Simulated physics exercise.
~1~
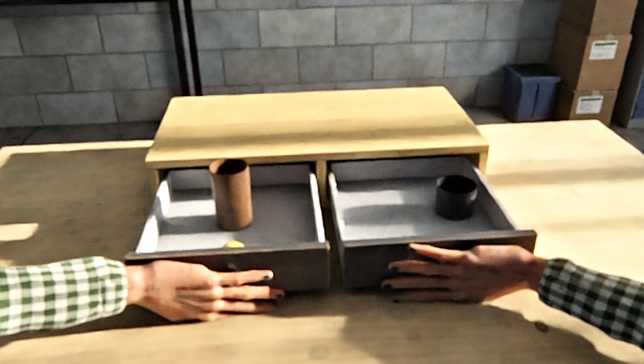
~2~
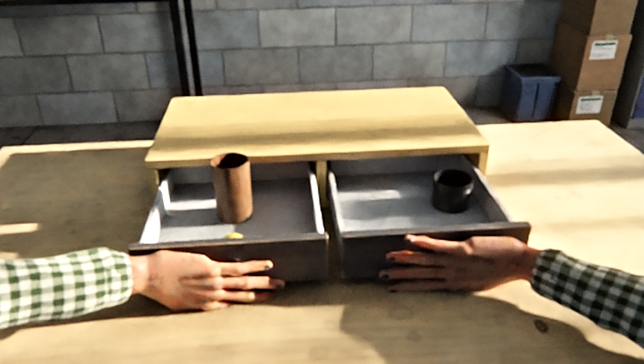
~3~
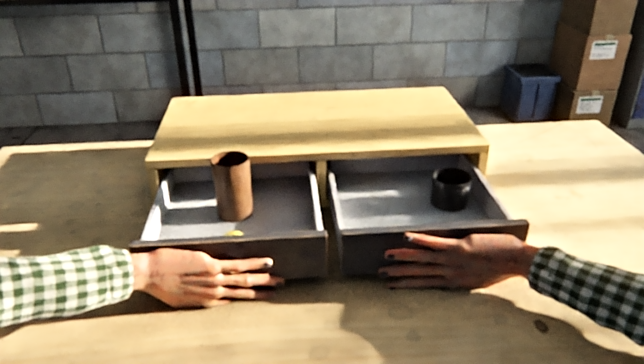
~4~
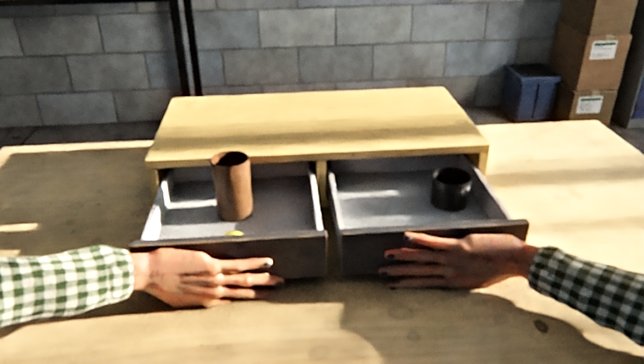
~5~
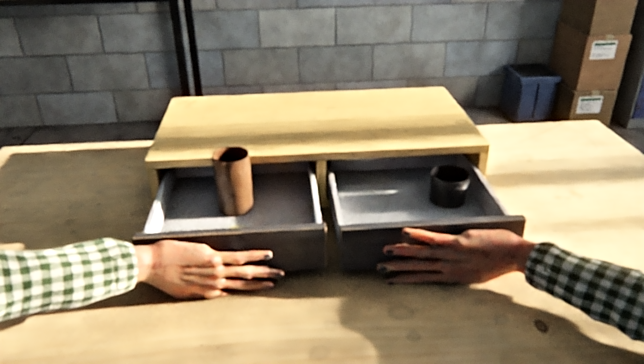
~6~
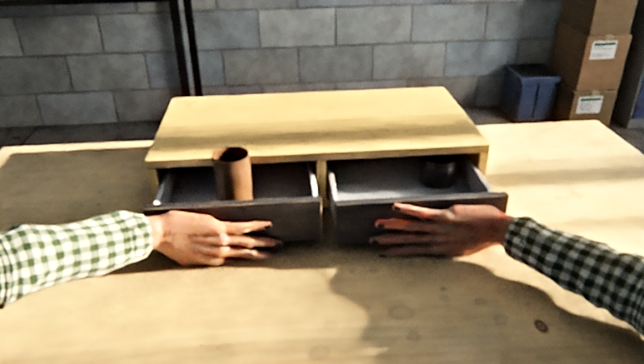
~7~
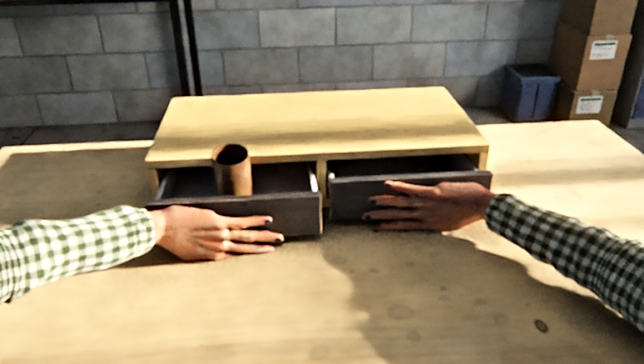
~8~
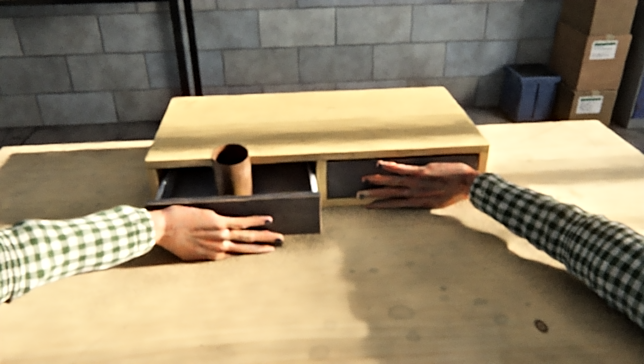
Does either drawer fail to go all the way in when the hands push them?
Yes, the left drawer stays ajar with the brown beaker still standing up out of it. The right drawer shuts flush.
